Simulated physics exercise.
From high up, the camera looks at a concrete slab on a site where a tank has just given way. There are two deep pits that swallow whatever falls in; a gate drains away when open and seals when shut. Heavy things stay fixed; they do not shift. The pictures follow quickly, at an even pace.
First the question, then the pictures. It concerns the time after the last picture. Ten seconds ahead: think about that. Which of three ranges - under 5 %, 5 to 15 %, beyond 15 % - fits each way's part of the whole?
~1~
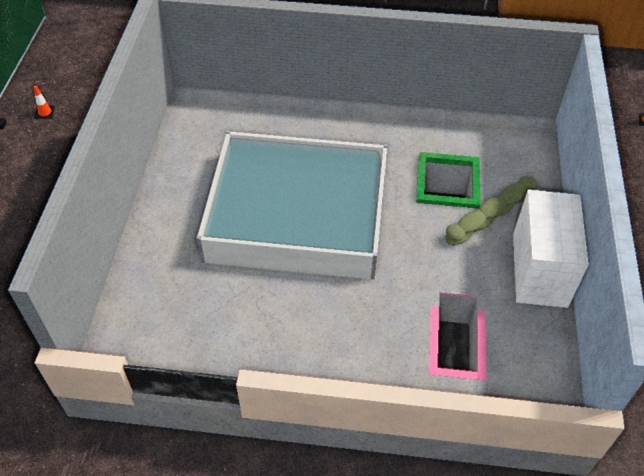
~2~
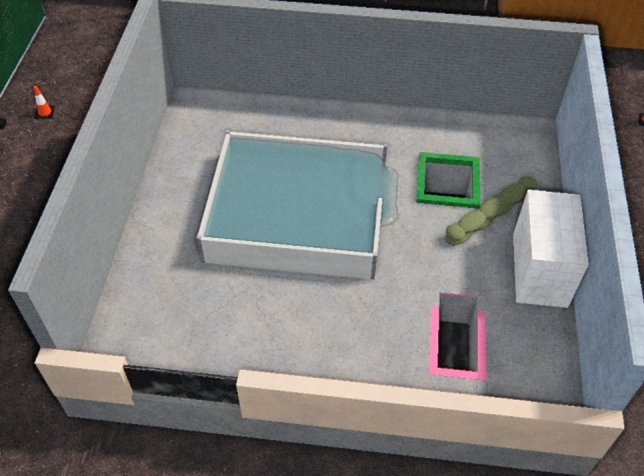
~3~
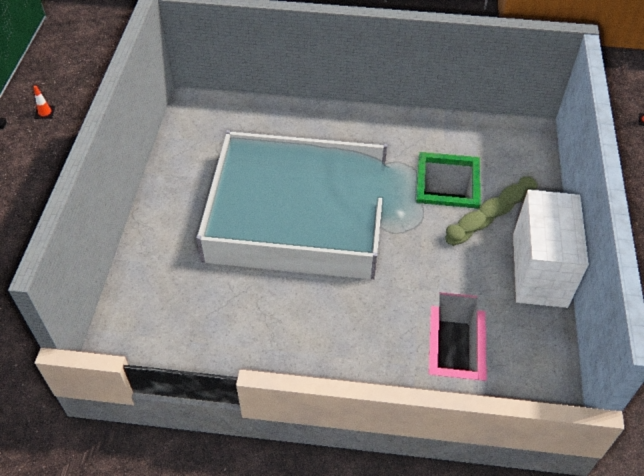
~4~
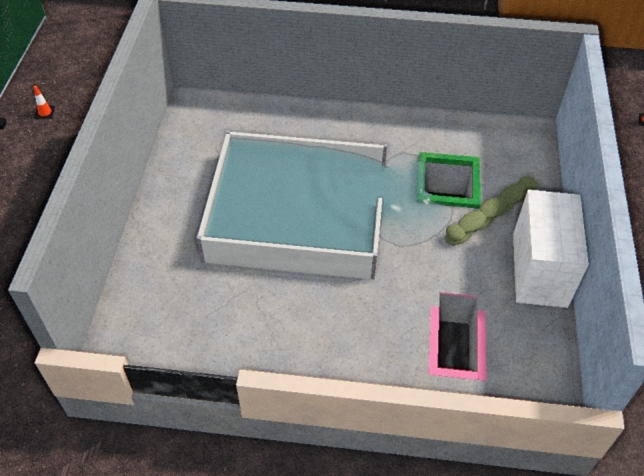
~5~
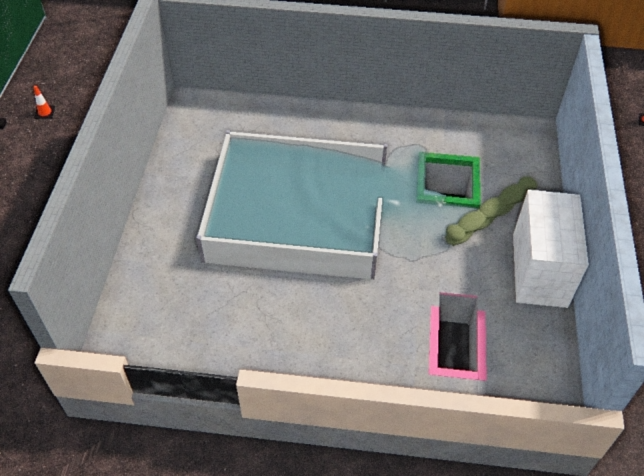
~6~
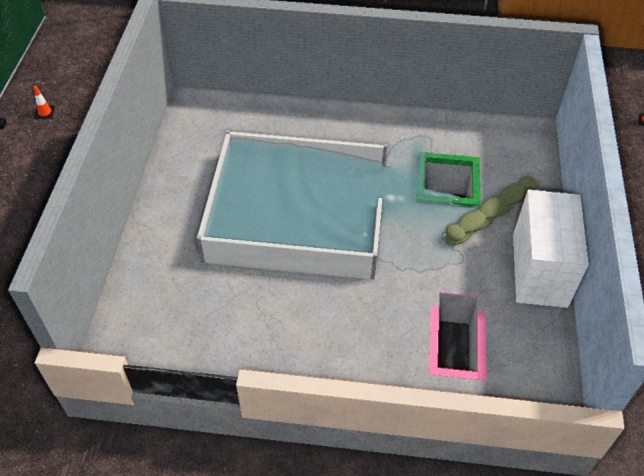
For the gate, under 5 %; for the pink pit, 5 to 15 %; for the green pit, beyond 15 %.
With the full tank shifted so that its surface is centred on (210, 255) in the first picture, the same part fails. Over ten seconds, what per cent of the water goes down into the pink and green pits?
Per cent: Pink 25, green 6.
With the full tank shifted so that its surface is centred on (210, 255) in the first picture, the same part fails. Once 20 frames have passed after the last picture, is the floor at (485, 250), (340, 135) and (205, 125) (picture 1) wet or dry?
Spot 1 wetted, spot 2 unwetted, and spot 3 unwetted.
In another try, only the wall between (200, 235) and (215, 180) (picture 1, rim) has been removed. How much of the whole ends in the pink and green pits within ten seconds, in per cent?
Pink 15 %, green 0 %.
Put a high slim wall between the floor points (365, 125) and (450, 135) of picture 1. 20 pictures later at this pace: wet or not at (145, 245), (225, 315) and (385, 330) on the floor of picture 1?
In turn: Free of water, dry, wet.
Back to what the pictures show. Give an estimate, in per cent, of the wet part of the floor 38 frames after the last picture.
Close to 55 %.
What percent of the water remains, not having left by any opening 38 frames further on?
Result: Close to 72 %.
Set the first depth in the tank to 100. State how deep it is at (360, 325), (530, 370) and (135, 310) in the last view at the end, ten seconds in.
I'd put them at close to 2 per cent, then 8 per cent, then 2 per cent.
A moment on, water covers 10 % of the floor; the gate 0 %, the pink pit 0 %, the green pit 5 %.
Next, water covers 20 % of the floor; the gate 0 %, the pink pit 0 %, the green pit 11 %.
Then, water covers 35 % of the floor; the gate 0 %, the pink pit 1 %, the green pit 18 %.
Later, water covers 55 % of the floor; the gate 0 %, the pink pit 3 %, the green pit 24 %.
In the end, water covers 80 % of the floor; the gate 0 %, the pink pit 7 %, the green pit 27 %.
